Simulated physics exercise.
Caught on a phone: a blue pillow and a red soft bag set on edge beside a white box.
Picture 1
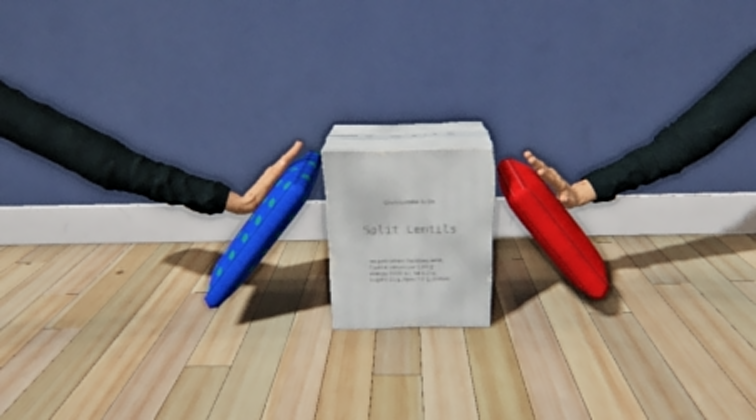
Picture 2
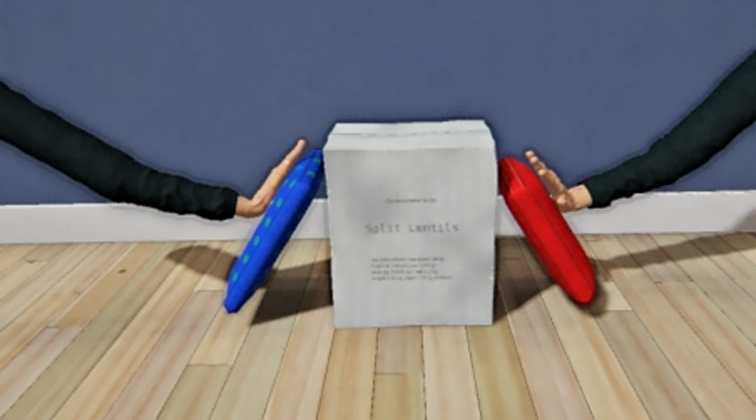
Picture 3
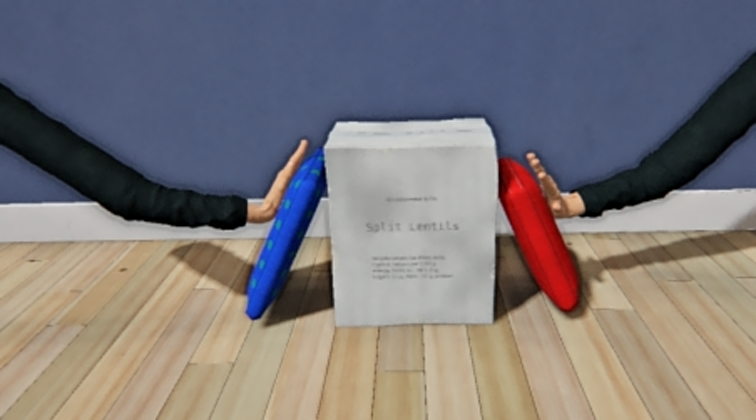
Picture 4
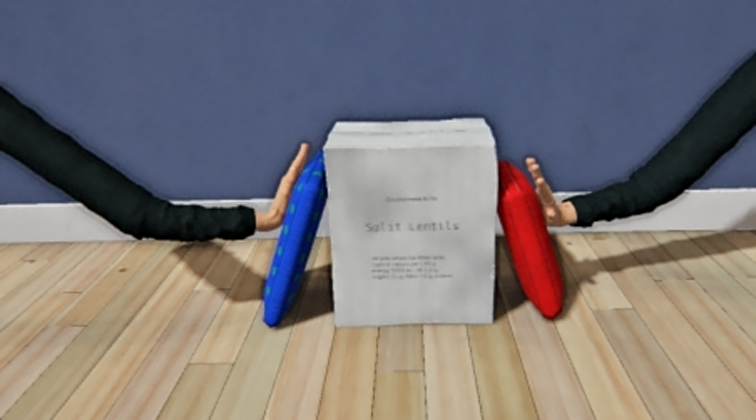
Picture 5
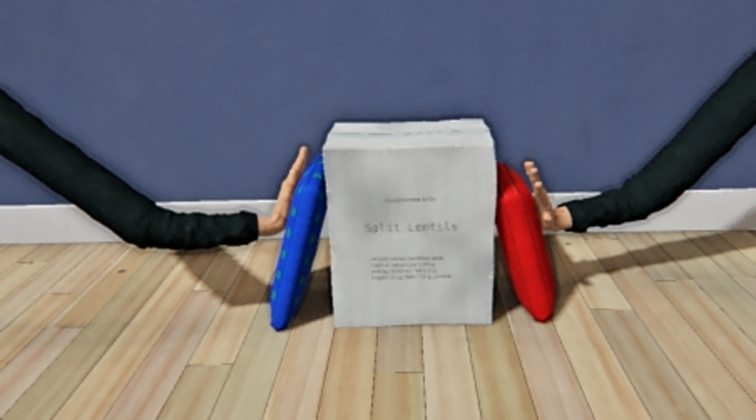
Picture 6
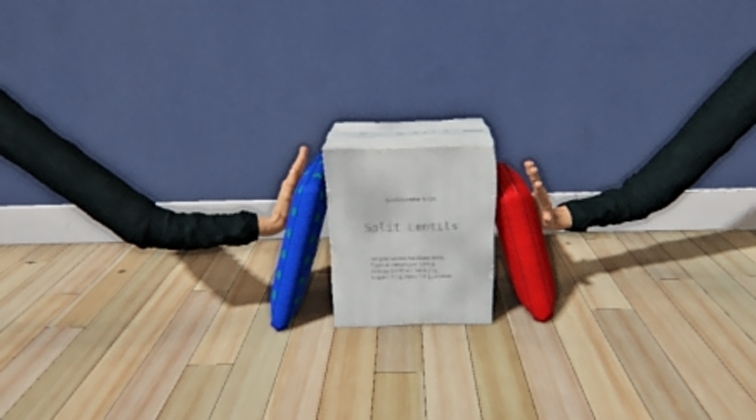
Blue and red soft objects tilt more upright against a white box between two hands.
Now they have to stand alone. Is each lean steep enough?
The blue pillow remains propped up. The red soft bag keeps leaning.
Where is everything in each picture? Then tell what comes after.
Pillow foot (212, 304), head (300, 190); soft bag foot (600, 294), head (519, 194), in the first picture.
Pillow foot (231, 309); soft bag foot (587, 300), in the second picture.
Pillow foot (254, 316); soft bag foot (569, 307), in the third picture.
Pillow foot (272, 323); soft bag foot (552, 315), in the fourth picture.
Pillow foot (279, 327); soft bag foot (543, 319), in the fifth picture.
Pillow foot (279, 327), head (313, 189), almost upright; soft bag foot (543, 318), head (511, 197), almost upright, in the sixth picture.
Then, 0.20 s past the final frame, pillow still up near (304, 237); soft bag still up near (519, 240).
When it is over, pillow still up near (304, 237); soft bag still up near (519, 240). The blue pillow keeps leaning and the red soft bag holds its lean.
